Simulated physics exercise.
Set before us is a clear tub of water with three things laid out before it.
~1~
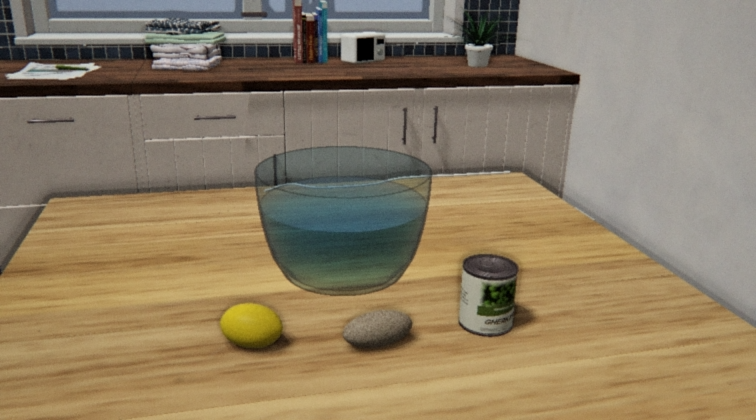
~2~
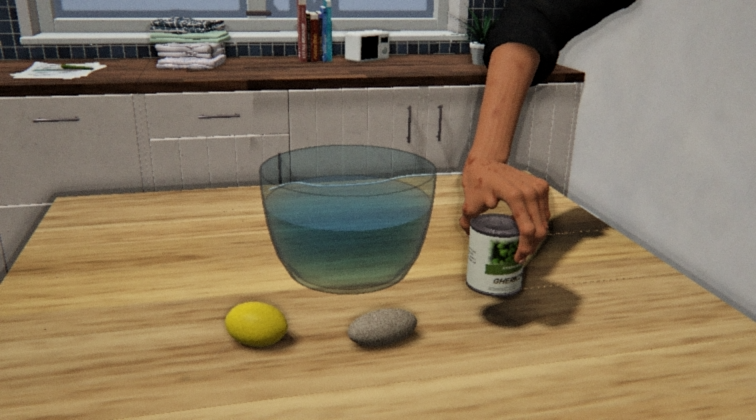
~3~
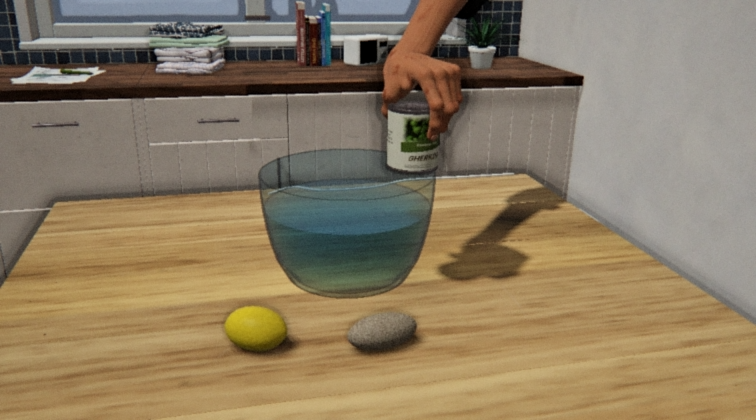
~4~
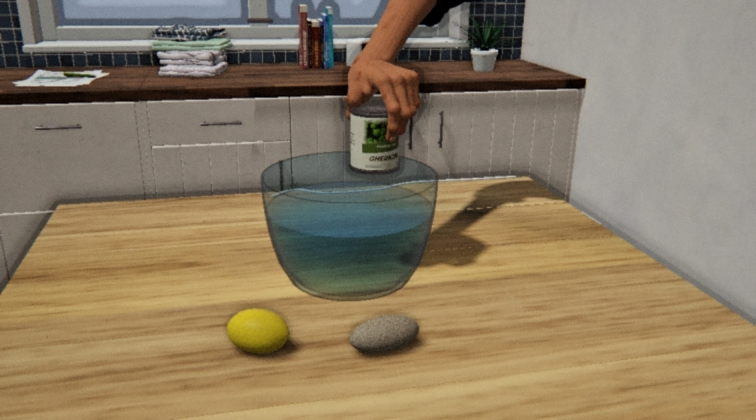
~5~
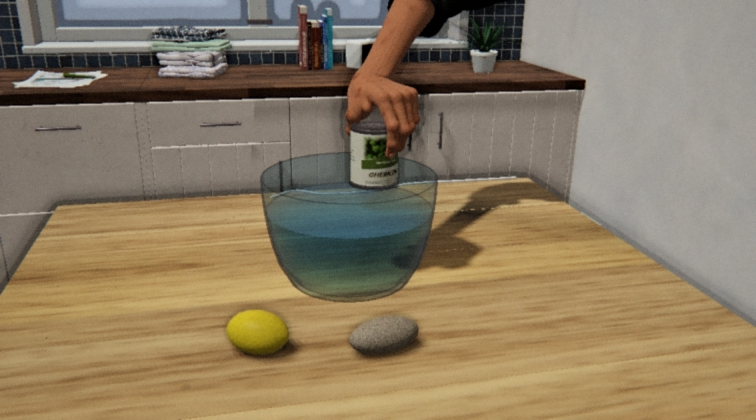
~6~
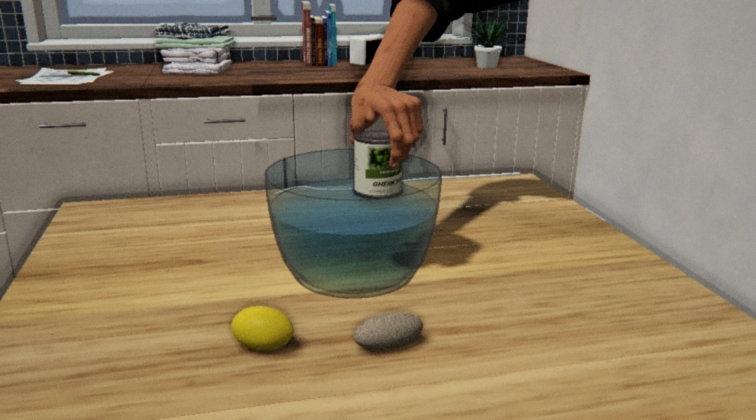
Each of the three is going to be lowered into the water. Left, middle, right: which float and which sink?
Okay - the left one won't go under, the middle one won't stay up, the right one won't stay up.
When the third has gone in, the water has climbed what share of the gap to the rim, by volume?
Estimate: Close to 22 per cent.
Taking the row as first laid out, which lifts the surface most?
Go with the item at far right.
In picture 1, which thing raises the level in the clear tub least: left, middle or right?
My answer: The item in the centre.
Soon after, the tin of food goes to the bottom.
Later, the stone goes to the bottom.
In the end, the lemon floats; afloat, lemon.
